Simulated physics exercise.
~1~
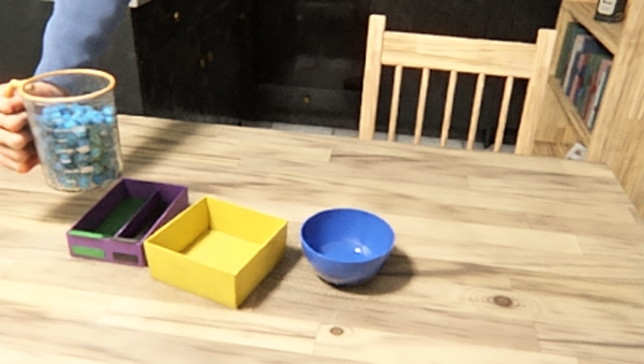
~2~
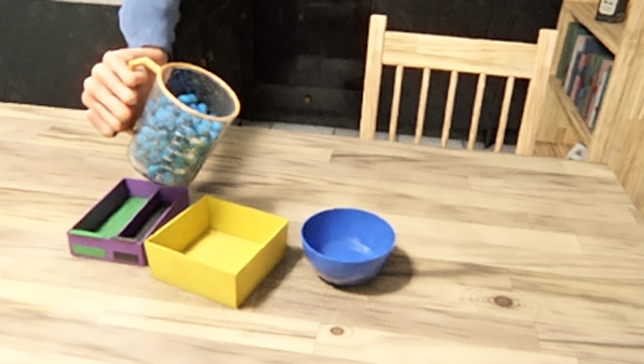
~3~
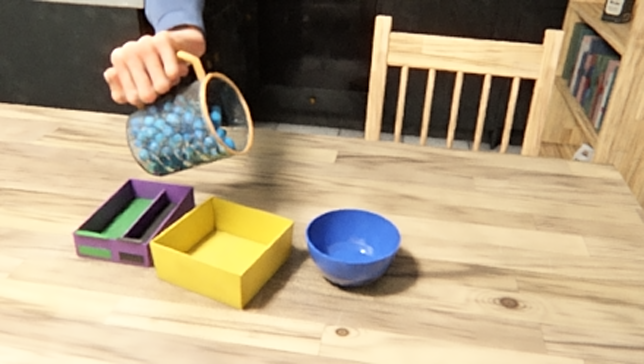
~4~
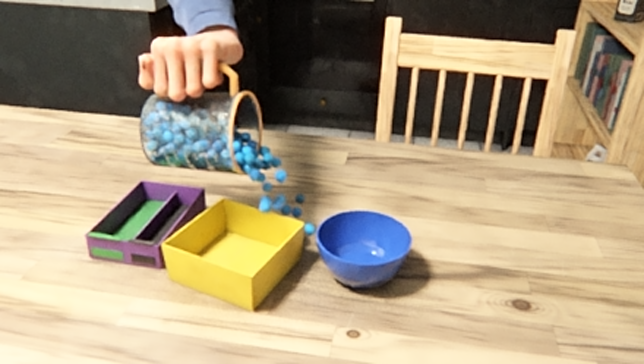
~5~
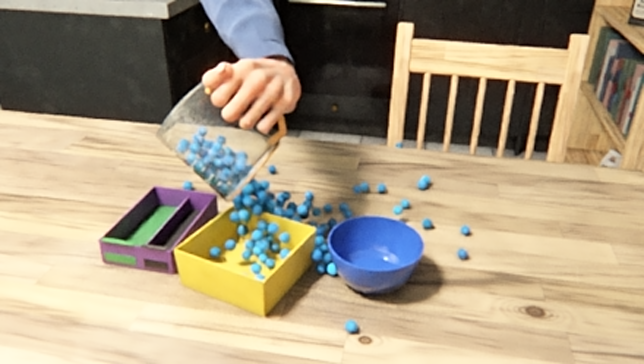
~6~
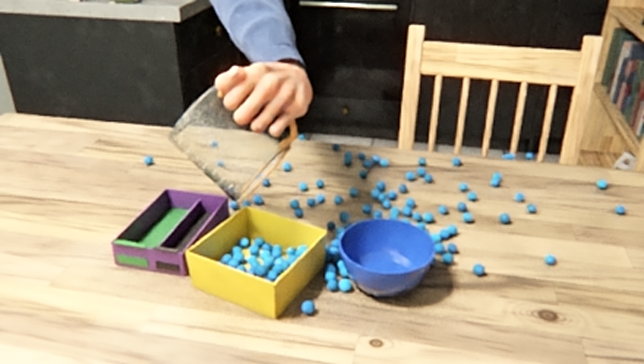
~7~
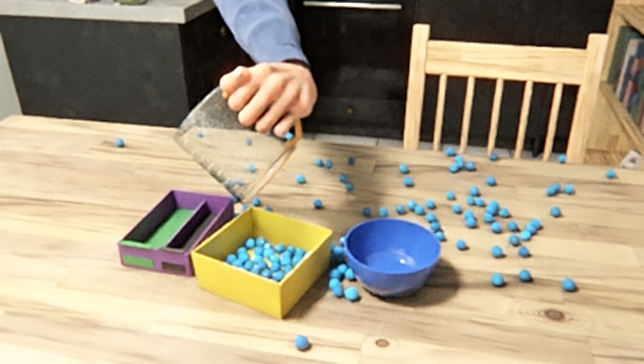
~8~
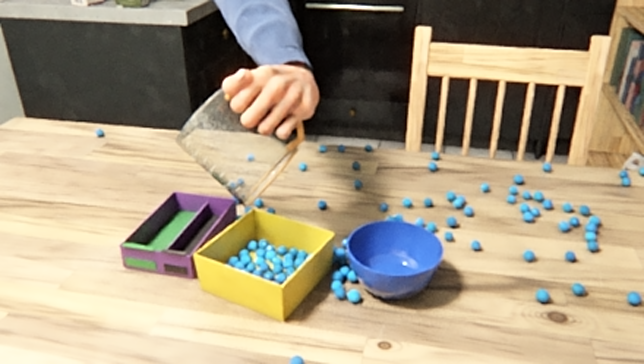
On a wooden table, a hand tips a jug, spilling blue balls mostly outside a yellow tin.
